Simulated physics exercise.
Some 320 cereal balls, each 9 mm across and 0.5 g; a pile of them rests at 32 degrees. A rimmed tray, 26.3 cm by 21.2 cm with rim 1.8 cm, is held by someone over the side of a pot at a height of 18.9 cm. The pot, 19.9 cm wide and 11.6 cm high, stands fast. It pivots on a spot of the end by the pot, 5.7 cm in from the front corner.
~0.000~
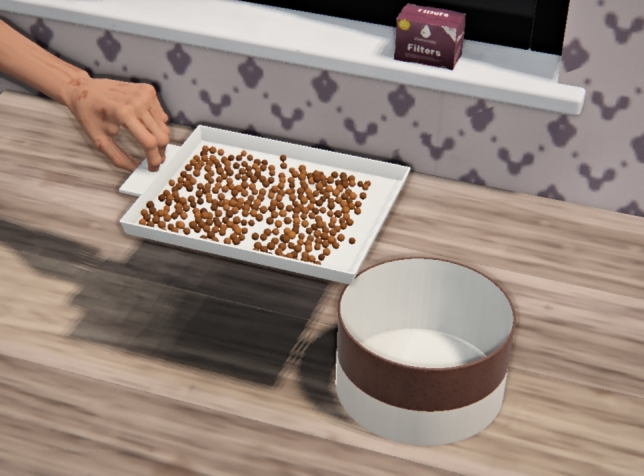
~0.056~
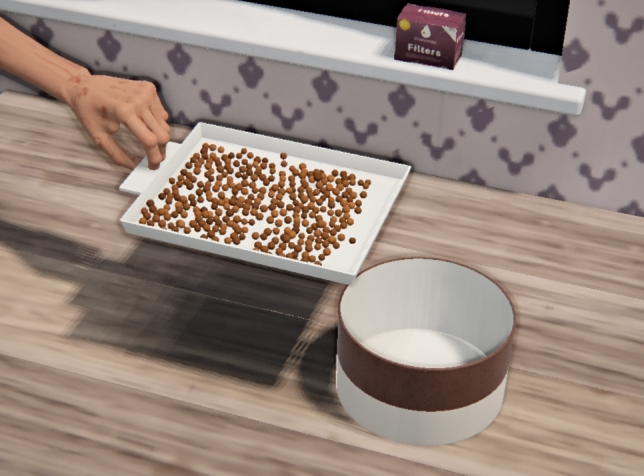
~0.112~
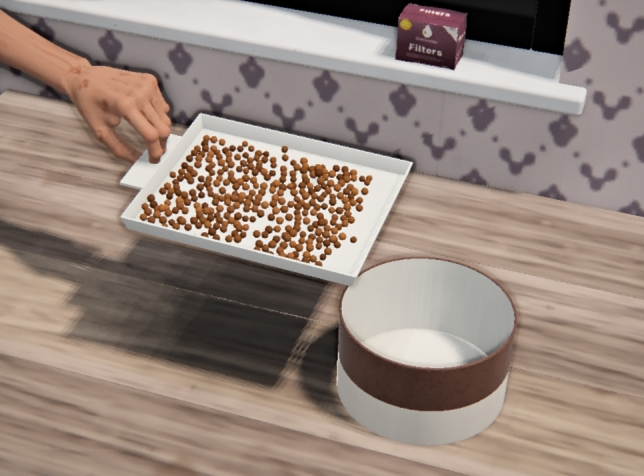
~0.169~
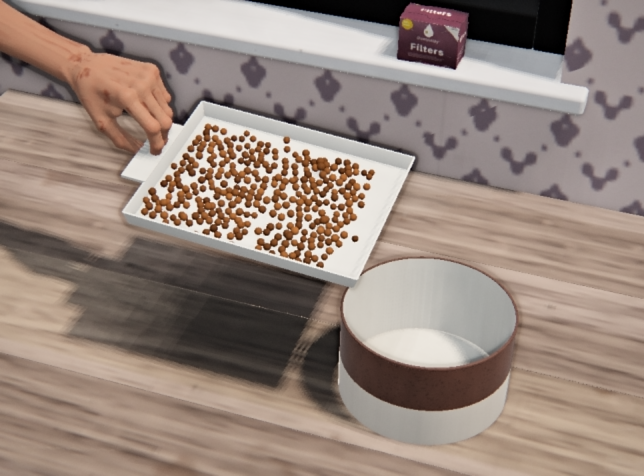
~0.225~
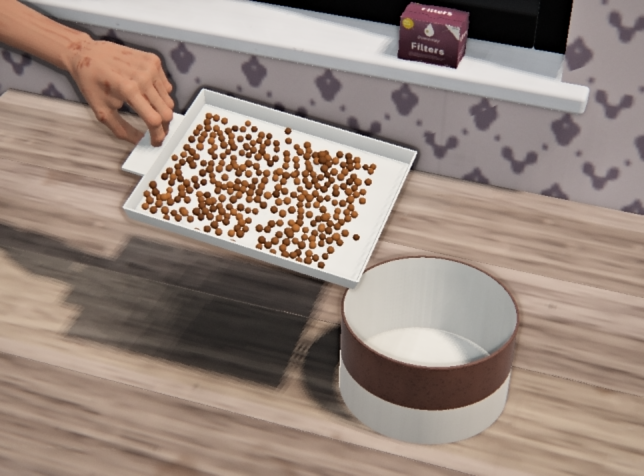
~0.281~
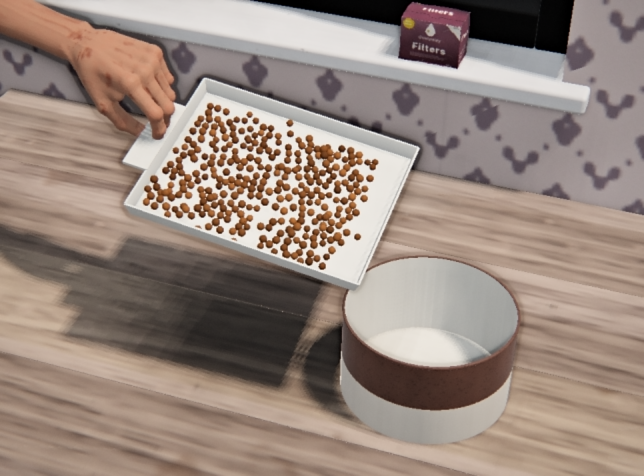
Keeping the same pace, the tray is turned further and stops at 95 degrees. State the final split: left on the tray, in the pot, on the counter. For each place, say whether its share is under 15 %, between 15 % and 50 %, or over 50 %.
My prediction: Left on the tray: A little. Pot: A fair amount. Counter: The greater portion.
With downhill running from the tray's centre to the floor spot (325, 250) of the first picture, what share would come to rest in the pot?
I'd say close to 50 %.
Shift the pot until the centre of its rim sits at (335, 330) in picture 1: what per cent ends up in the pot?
About 85 per cent.
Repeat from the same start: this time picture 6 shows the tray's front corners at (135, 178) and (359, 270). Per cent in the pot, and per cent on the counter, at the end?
Pot 75 % / counter 25 %.
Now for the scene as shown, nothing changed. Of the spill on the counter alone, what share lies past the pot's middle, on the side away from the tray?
Some 10 per cent of the spill lies beyond the centre.
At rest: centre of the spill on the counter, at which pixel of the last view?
(312, 440), about.
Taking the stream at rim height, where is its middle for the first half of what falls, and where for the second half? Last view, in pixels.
(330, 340) or so first, later (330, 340).
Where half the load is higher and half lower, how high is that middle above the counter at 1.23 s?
Roughly 26 cm.
After 0.85 s, tilt 53 degrees; the tray holds 100 %, the pot 0 %.
After 1.23 s, tilt 78 degrees; the tray holds 100 %, the pot 0 %.
Then, at 1.69 s, tilt 95 degrees; the tray holds 15 %, the pot 15 %.
By 2.7 s all is still; tray 0 %, pot 20 %, counter 80 %.
